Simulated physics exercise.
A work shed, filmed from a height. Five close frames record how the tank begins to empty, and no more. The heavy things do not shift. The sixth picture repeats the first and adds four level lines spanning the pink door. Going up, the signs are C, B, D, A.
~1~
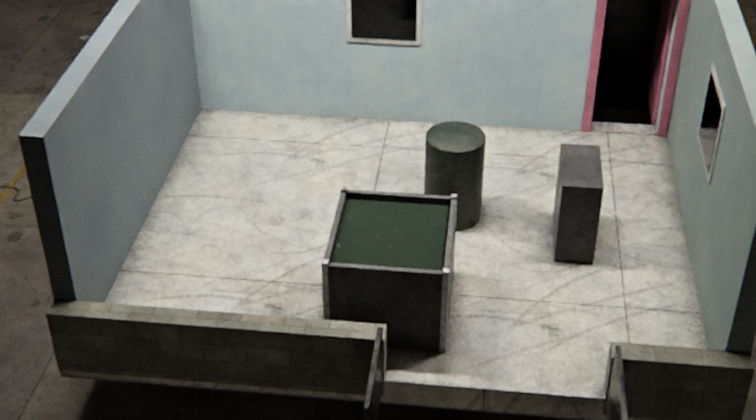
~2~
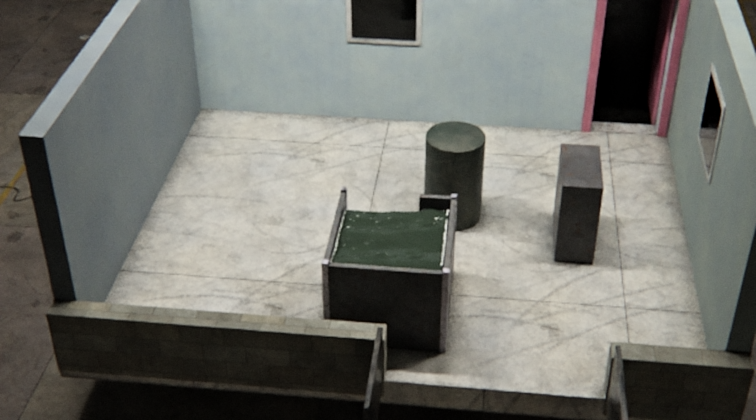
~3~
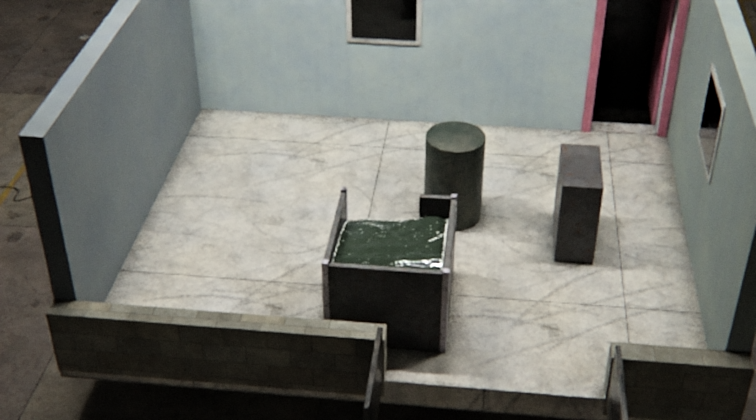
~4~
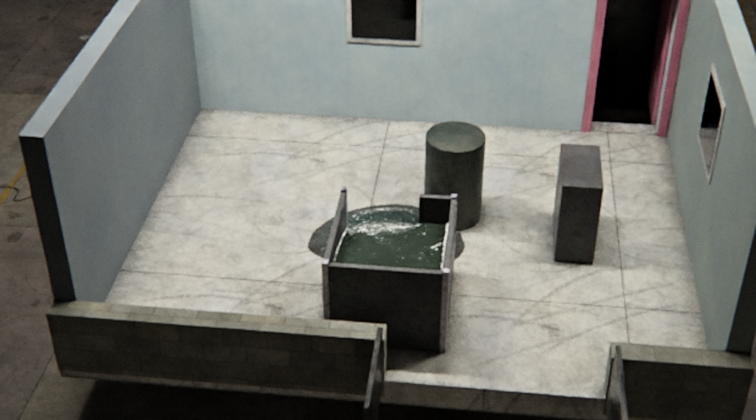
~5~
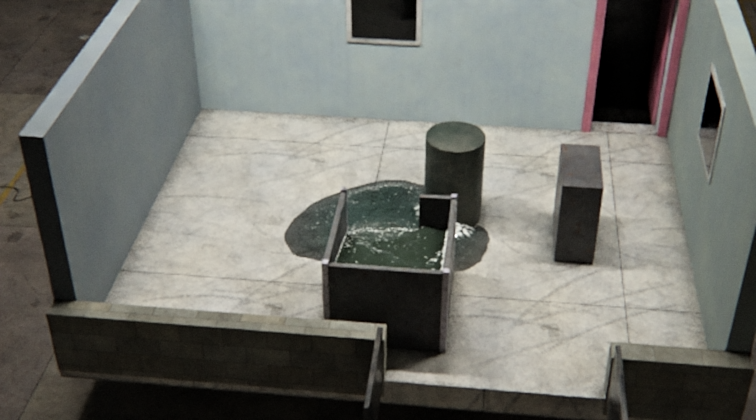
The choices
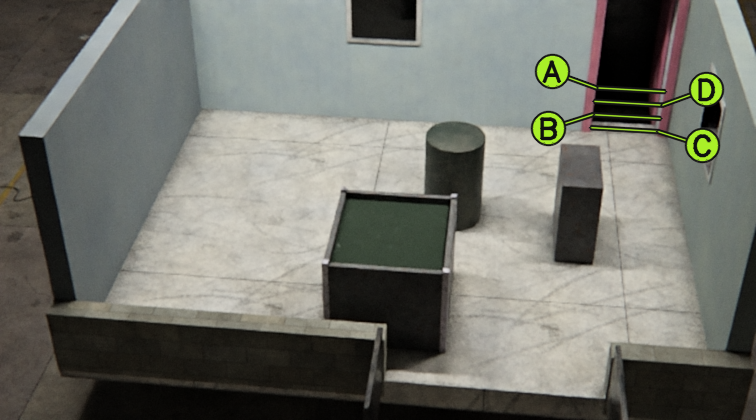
In a work shed, dark green water pours from a tank's open back and spreads.
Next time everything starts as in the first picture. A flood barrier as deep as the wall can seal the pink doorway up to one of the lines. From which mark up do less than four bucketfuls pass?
Use mark C.
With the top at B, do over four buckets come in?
No, not at all.
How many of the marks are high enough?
All four.
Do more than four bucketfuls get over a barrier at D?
No, not at all.
On the marked copy, A at (630, 89); B at (626, 116); C at (624, 129); D at (628, 103); from the bottom up C, B, D, A.
Choosing A, nothing gets over.
Choosing B, nothing gets over.
Choosing C, a splash gets over, under a bucket.
Choosing D, nothing gets over.
